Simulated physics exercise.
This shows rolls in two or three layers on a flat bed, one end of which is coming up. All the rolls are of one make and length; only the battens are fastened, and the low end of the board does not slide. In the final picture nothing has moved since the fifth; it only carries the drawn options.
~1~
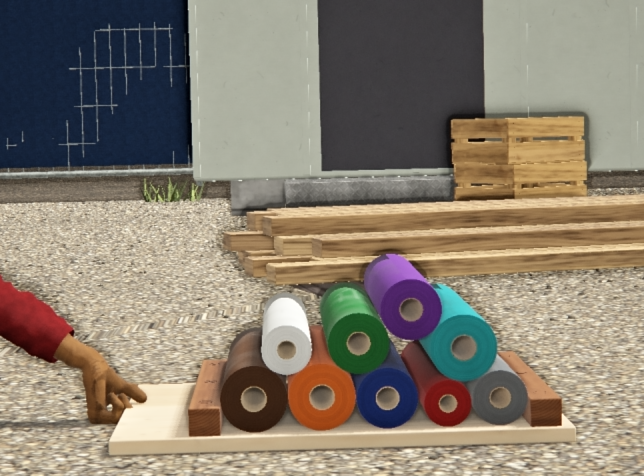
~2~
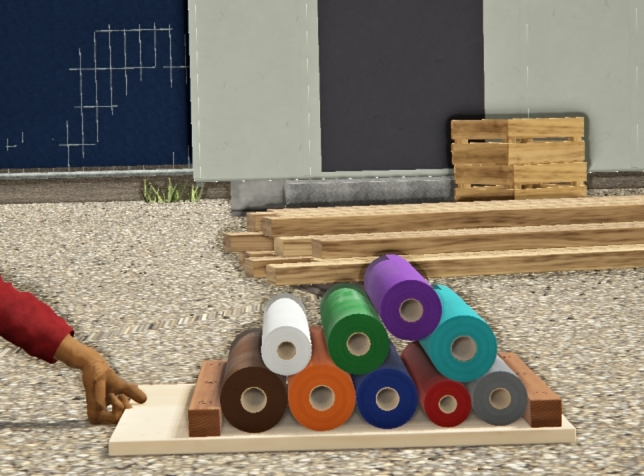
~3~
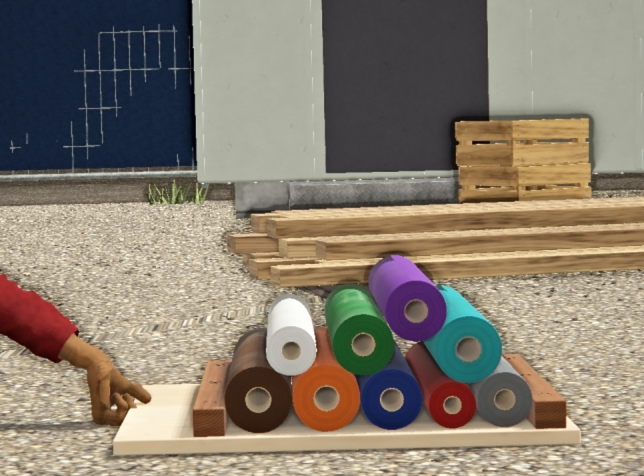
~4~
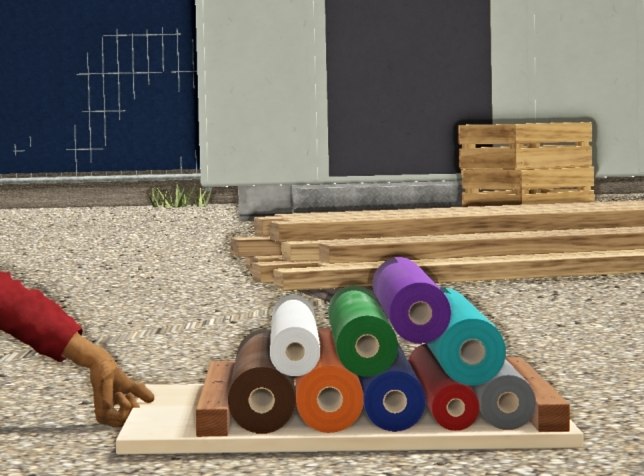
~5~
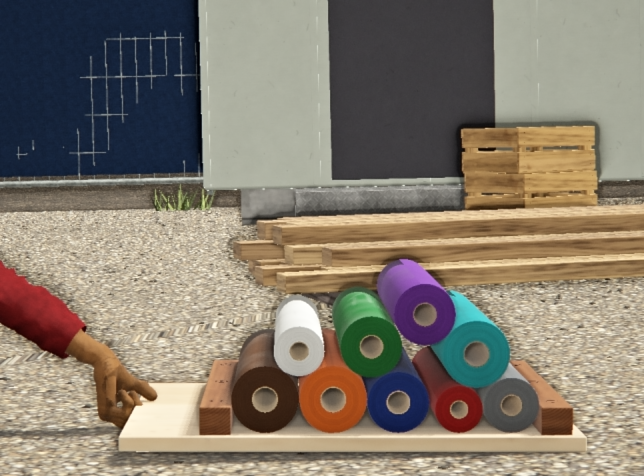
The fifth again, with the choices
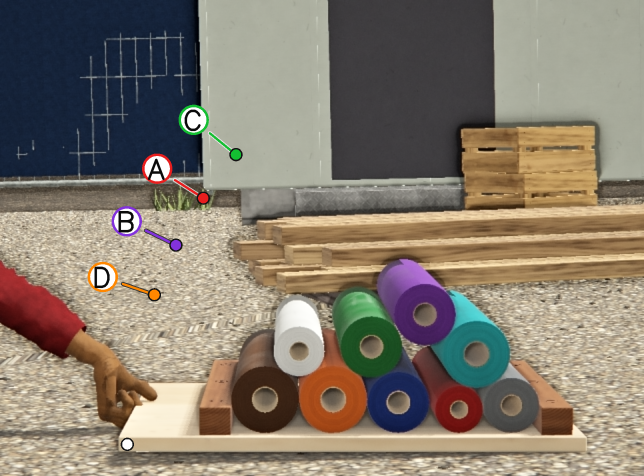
A hand in a red sleeve slightly raised the left end of a pale board on gravel, while the colourful rolls stacked between two wooden blocks barely shifted, with the purple one still on top.
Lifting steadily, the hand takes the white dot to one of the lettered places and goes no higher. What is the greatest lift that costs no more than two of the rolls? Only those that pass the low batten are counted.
At most to D.
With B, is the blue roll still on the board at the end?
Yes, with B.
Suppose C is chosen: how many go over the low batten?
At C the number is four.
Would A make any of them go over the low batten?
Yes, at A.
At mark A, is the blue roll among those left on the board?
Yes.
On the marked copy, A at (203, 198); B at (176, 245); C at (236, 154); D at (155, 295); the white dot at (127, 444).
Following D. Soon after the start, board at 14°.
Later, board at 21°.
In the end, board at 21°, none over the low batten.
As for the rest, A three over the low batten (green, turquoise, purple); B three over the low batten (green, turquoise, purple); C four over the low batten (green, turquoise, white, purple).
